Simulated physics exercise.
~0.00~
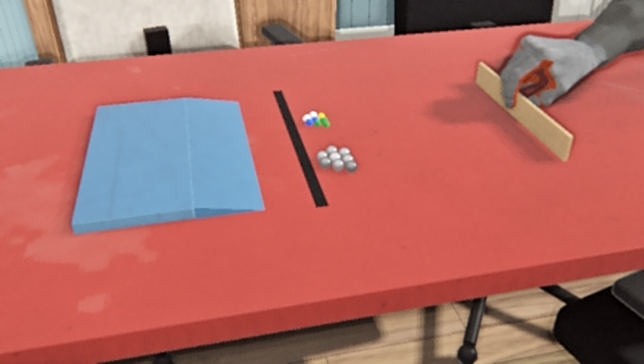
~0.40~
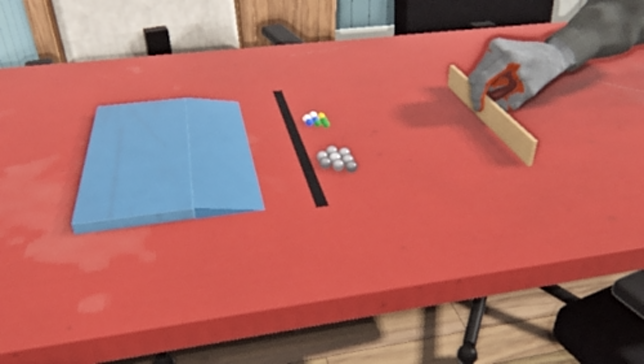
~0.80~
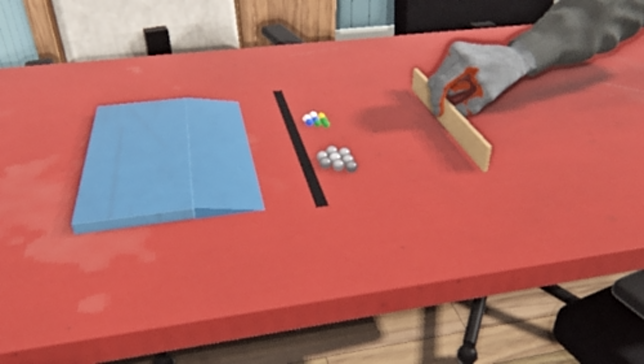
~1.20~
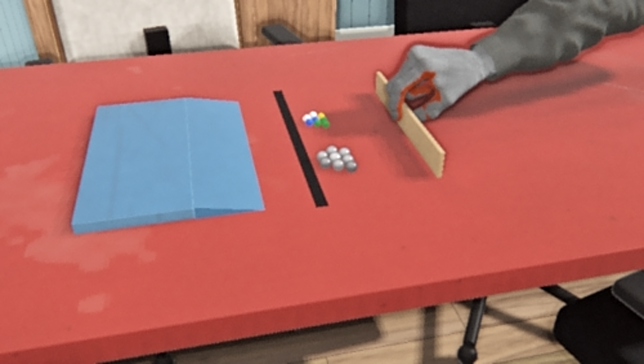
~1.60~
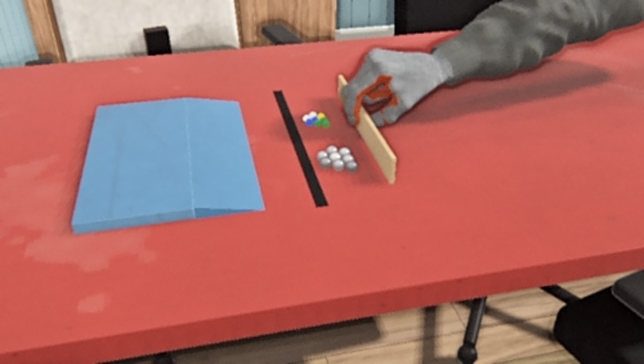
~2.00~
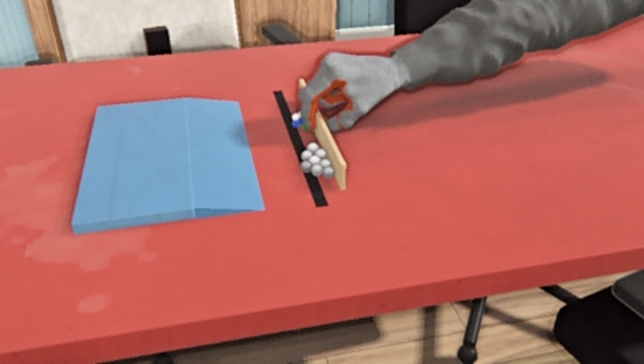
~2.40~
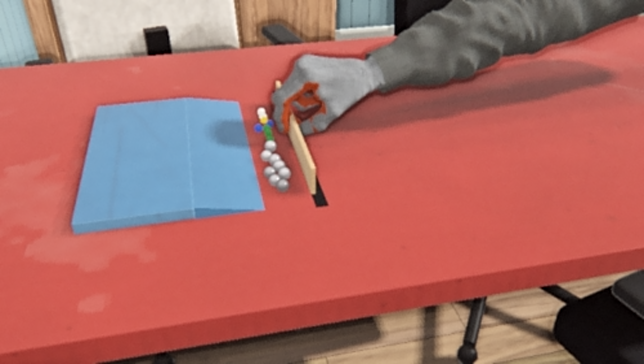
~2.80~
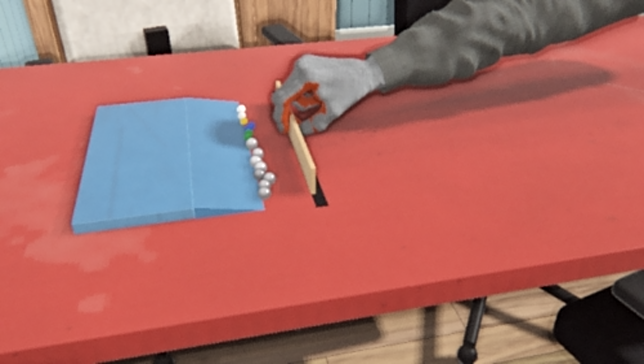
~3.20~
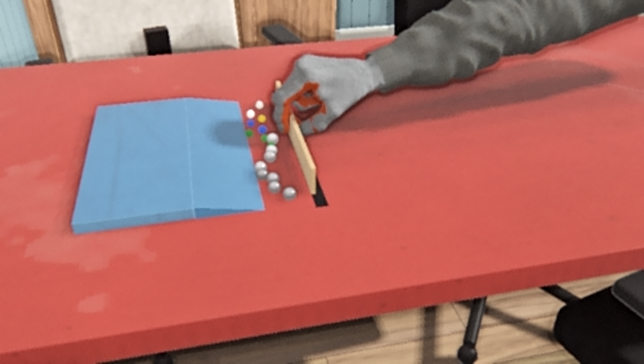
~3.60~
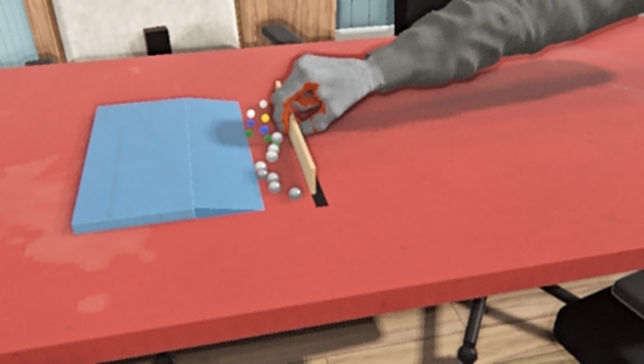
On a red table, a gloved hand sweeps small balls left, but they roll back from the blue ramp.
